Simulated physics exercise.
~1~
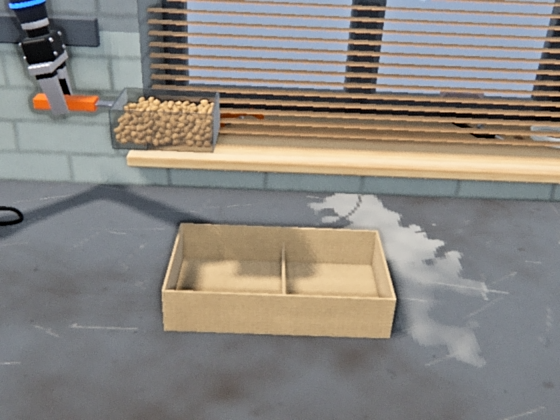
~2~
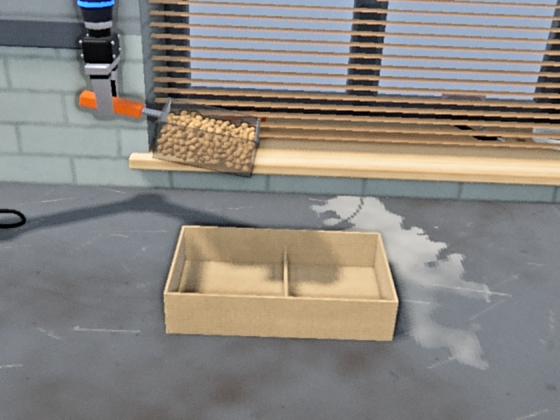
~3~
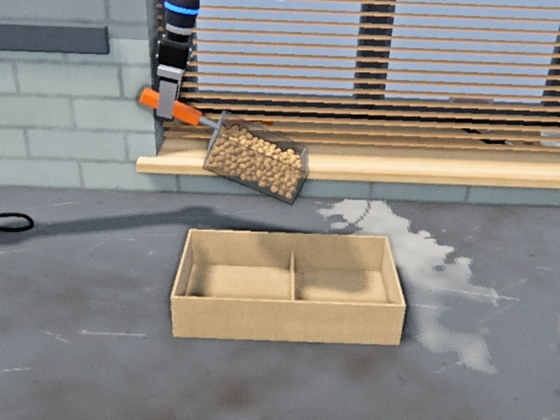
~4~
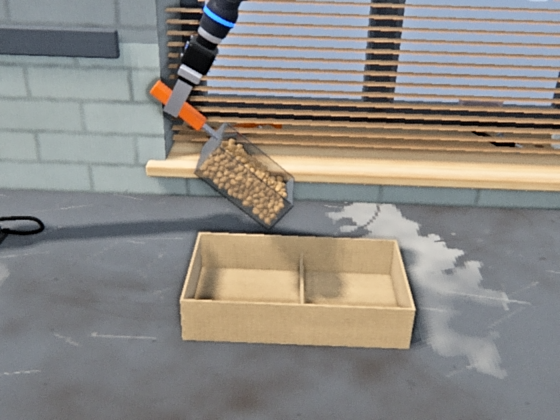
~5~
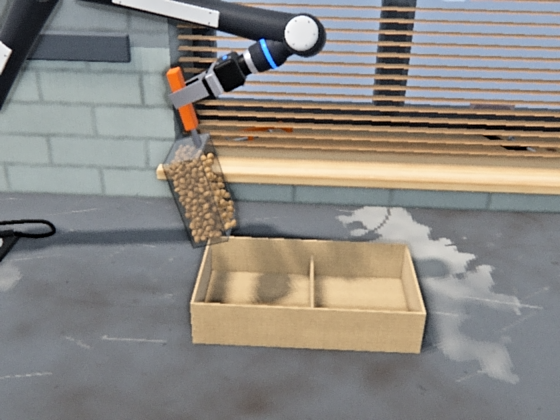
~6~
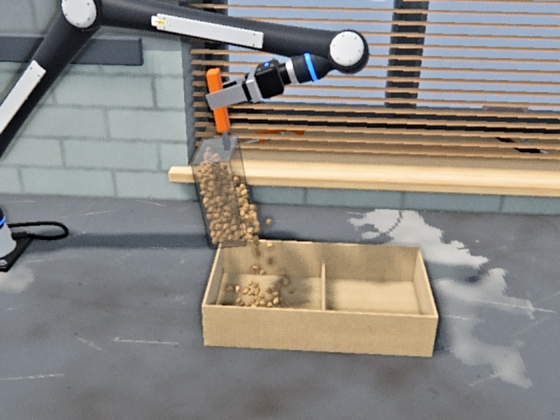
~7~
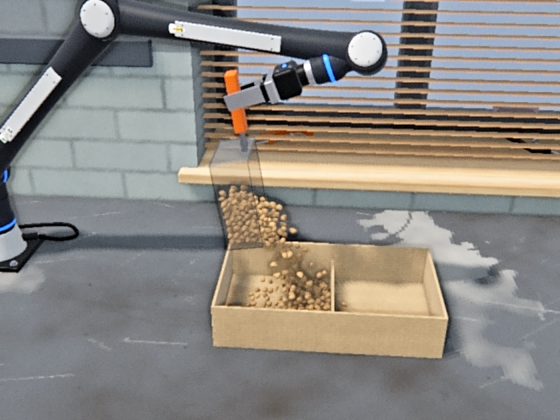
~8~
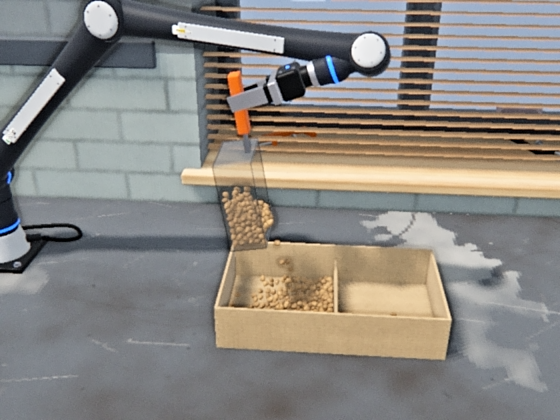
At first, a robot arm holds a clear scoop-like box full of tan beans by its orange handle, near a window with wooden blinds, above a grey table where an open crate with a dividing wall sits. The arm carries the box to the right and begins tipping it. It keeps tilting until the box hangs almost straight down beside the crate's left end. Beans then start spilling into the left part, and a thick stream follows as the box shifts slightly right. Finally, the flow nearly stops, leaving beans spread across the left part, the right part looking empty, and many beans still in the box.
